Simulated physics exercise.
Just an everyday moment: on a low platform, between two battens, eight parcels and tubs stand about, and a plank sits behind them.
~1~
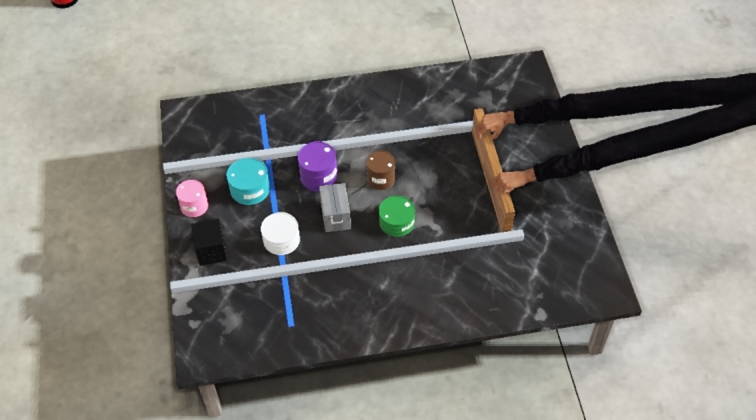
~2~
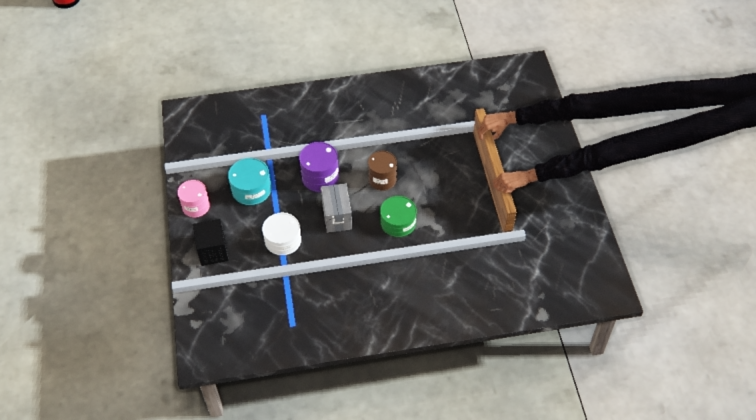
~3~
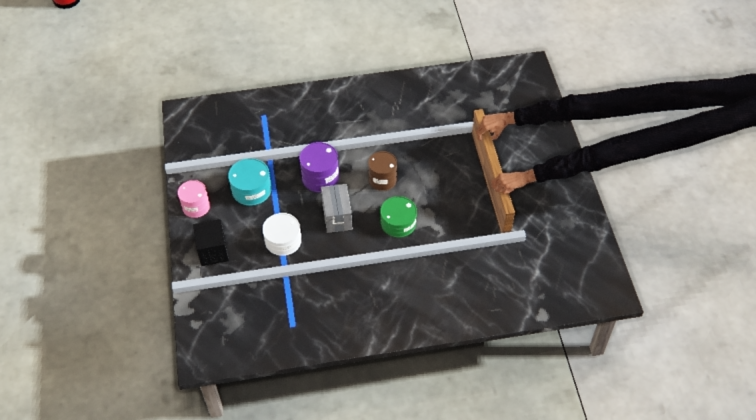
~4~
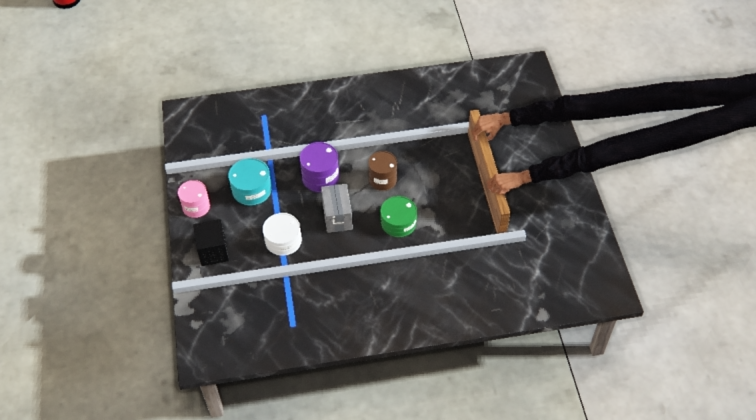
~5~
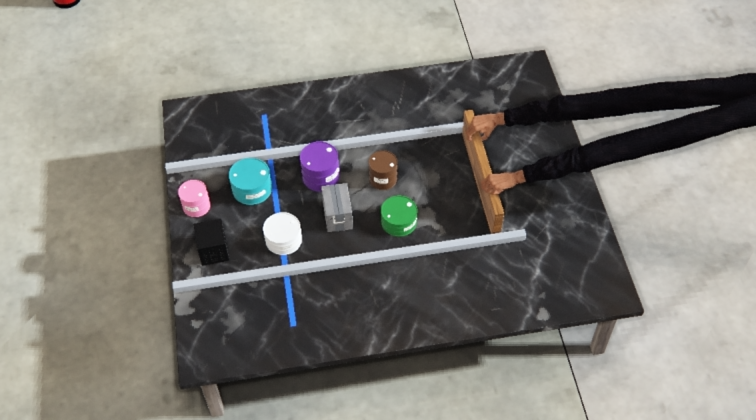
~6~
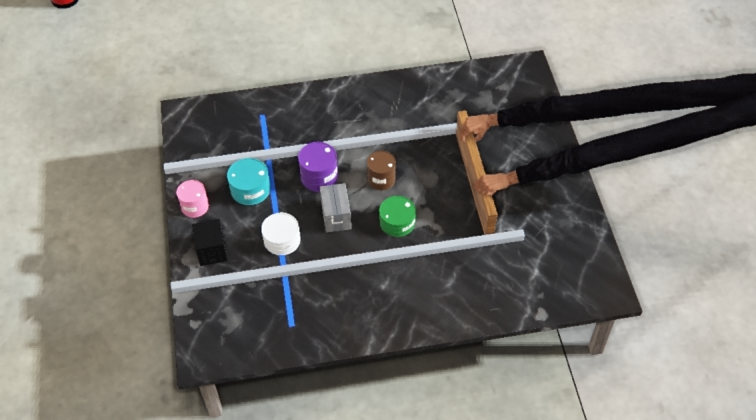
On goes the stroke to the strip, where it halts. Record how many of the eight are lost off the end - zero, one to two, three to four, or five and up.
Lost off the end: Zero.
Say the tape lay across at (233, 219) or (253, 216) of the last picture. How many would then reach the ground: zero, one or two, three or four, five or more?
Taking the two places as listed: Either one or two, then no fall at all.
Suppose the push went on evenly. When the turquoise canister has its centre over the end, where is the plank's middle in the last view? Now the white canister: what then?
Turquoise canister over the end: About (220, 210). White canister over the end: About (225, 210).
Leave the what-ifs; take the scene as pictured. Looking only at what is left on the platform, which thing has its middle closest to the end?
It's the pink canister that ends nearest.
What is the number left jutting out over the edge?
Expected count: 0.
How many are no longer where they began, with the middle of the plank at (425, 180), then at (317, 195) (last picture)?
Tally: First 0; then 6.
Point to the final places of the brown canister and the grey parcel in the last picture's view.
In order, first (259, 194), then (244, 219).
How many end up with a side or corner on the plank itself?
My count gives 3.
Soon after, none off yet; pink canister at rest near (193, 199); black crate at rest near (210, 243); turquoise canister at rest near (249, 181).
Then, none off yet; pink canister at rest near (193, 199); black crate at rest near (210, 243); turquoise canister moved a little near (237, 183).
At rest, the number that fall off is zero.
